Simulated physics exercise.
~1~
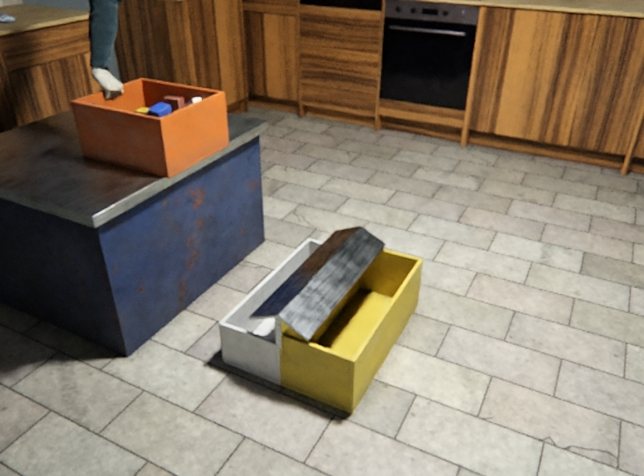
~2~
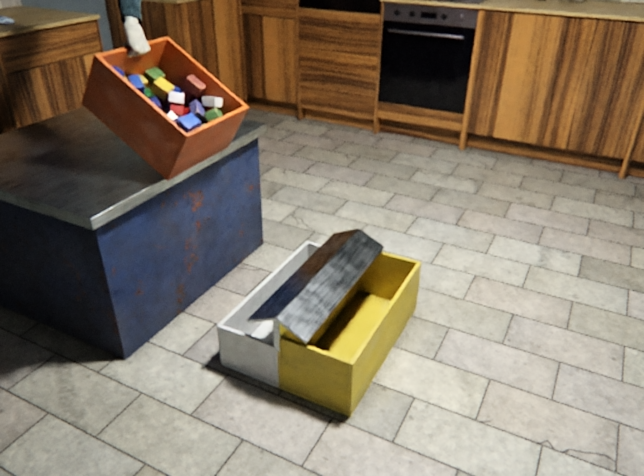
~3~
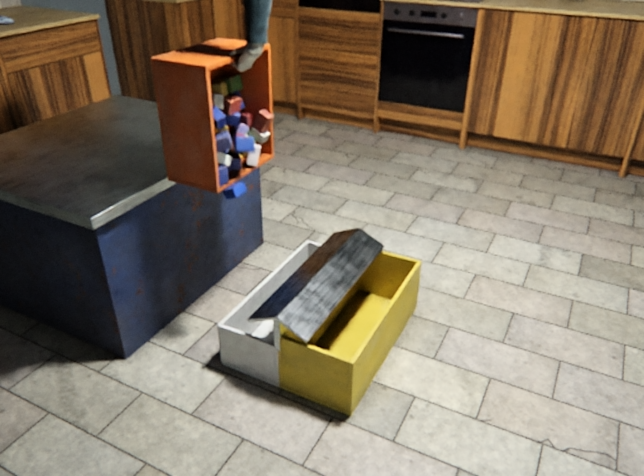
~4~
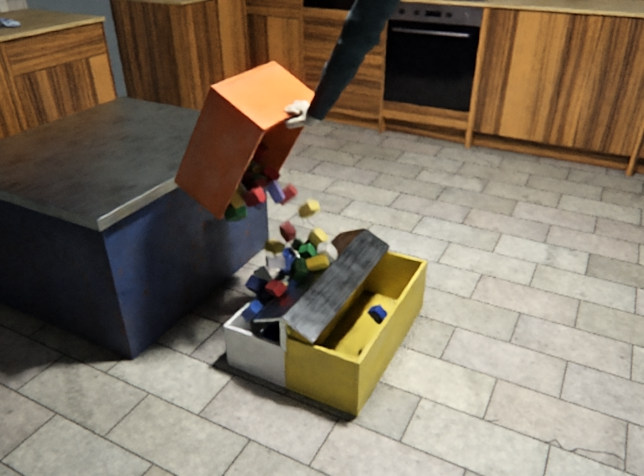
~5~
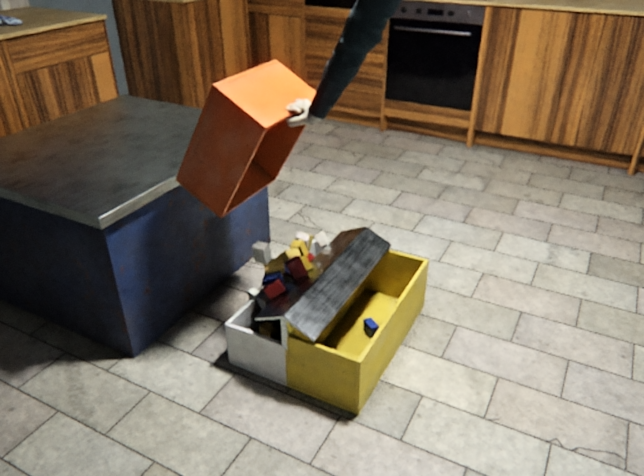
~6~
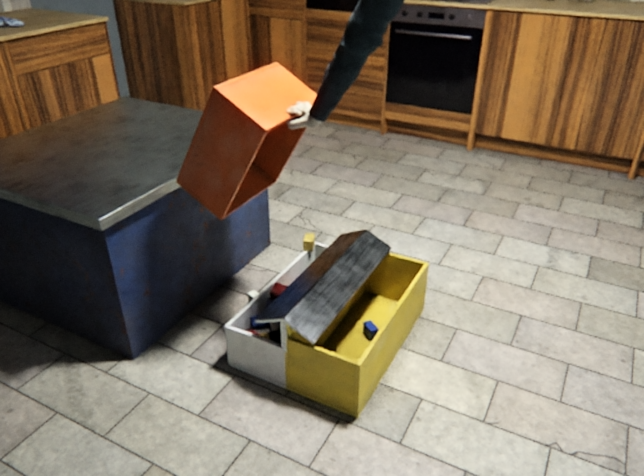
An orange box of small colored toy bricks sits at the edge of a dark bench in a kitchen, with a gloved hand at its rim. The hand tips it to the right, and the bricks slide toward the lower side. The box swings over the edge onto its side, and the first bricks begin to drop. Tilted further, it pours a stream onto the white tote and the dark ridge beside the yellow trough. The box empties and stays tilted while bricks tumble off the ridge. Most end in the white tote, with one blue brick in the yellow trough.
